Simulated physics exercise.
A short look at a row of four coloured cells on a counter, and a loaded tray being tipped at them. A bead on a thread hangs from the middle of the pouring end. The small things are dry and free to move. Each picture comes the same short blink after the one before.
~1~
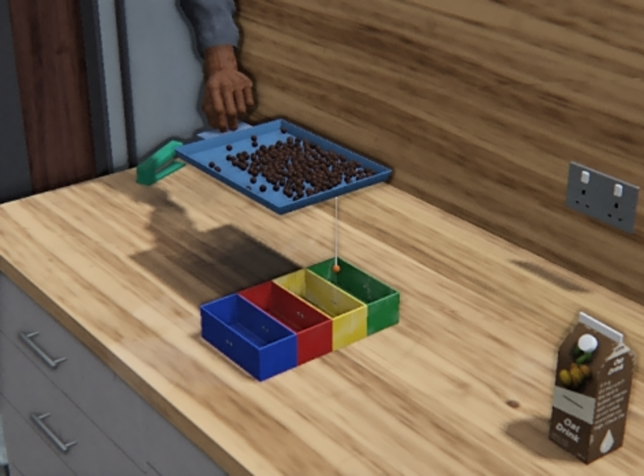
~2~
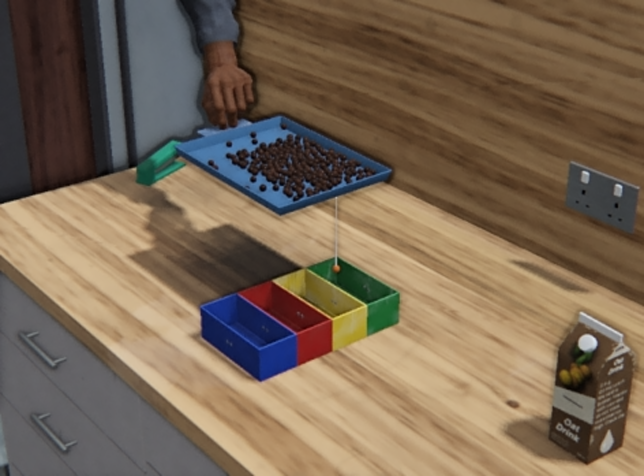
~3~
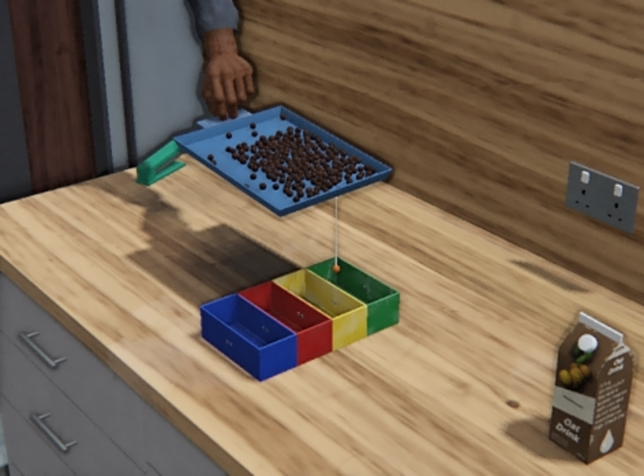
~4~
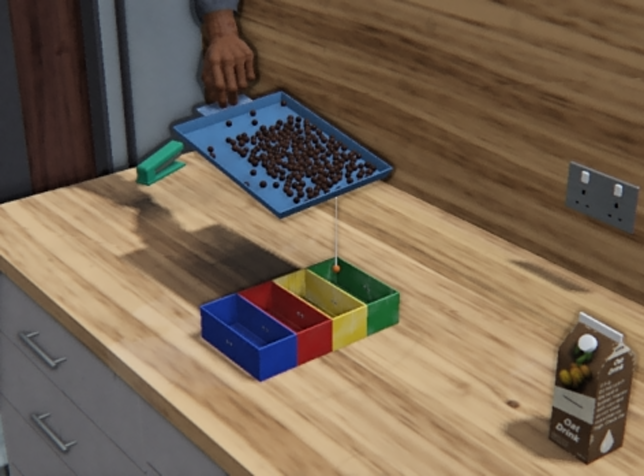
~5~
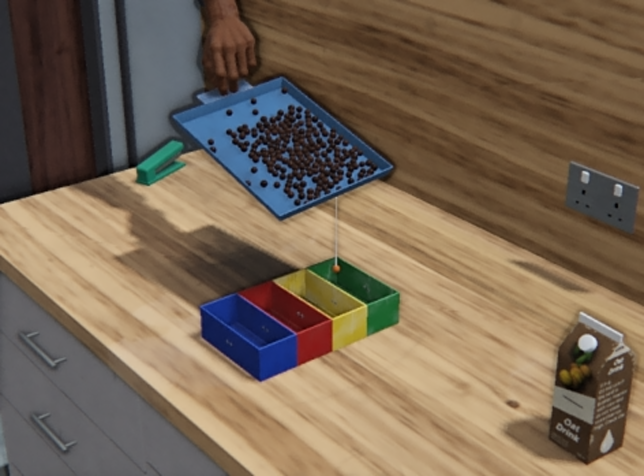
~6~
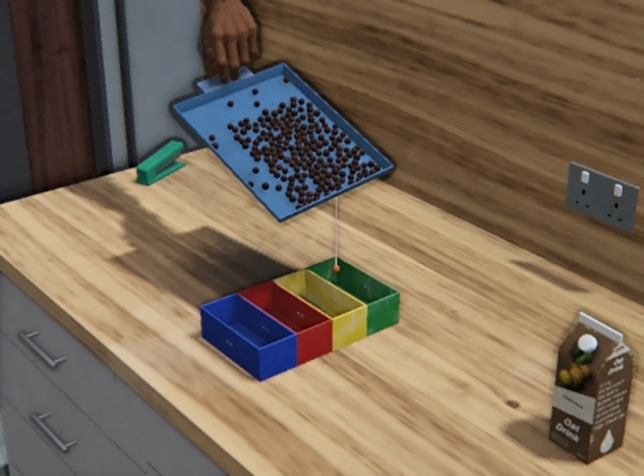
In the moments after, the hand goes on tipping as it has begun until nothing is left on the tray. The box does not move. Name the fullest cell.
The red one ends fullest.
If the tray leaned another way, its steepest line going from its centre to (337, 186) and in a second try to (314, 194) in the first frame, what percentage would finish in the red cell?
The first gives 0 %, the second 30 %.
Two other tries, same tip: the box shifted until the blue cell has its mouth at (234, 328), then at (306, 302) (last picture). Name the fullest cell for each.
At the first place the cell in yellow, at the second blue.
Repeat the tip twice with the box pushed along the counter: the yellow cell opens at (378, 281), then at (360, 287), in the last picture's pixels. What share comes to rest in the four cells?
About 70 and 90 per cent.
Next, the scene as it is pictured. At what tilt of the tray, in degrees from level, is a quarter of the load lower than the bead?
Near 65 degrees.
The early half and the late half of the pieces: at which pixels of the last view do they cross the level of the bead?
The first part at (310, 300); the rest at (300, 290).
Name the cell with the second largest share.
Second comes the yellow cell.
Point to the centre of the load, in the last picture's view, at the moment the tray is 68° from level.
Around (310, 232).
Soon after the last picture, tray tipped steeply; about half on the tray; a small part in the red cell; a small part in the yellow cell; a small part in the green cell; a stray few in the blue cell; about a quarter falling or outside the box.
A little later, tray tipped past a quarter turn; about half in the red cell; about a quarter in the yellow cell; a small part in the green cell; a small part in the blue cell; a small part falling or outside the box.
Later still, tray tipped past a quarter turn; about half in the red cell; about a quarter in the yellow cell; a small part in the green cell; a small part in the blue cell; a small part falling or outside the box.
By the end, tray tipped past a quarter turn; about half in the red cell; about a quarter in the yellow cell; a small part in the green cell; a small part in the blue cell; a small part outside the box.
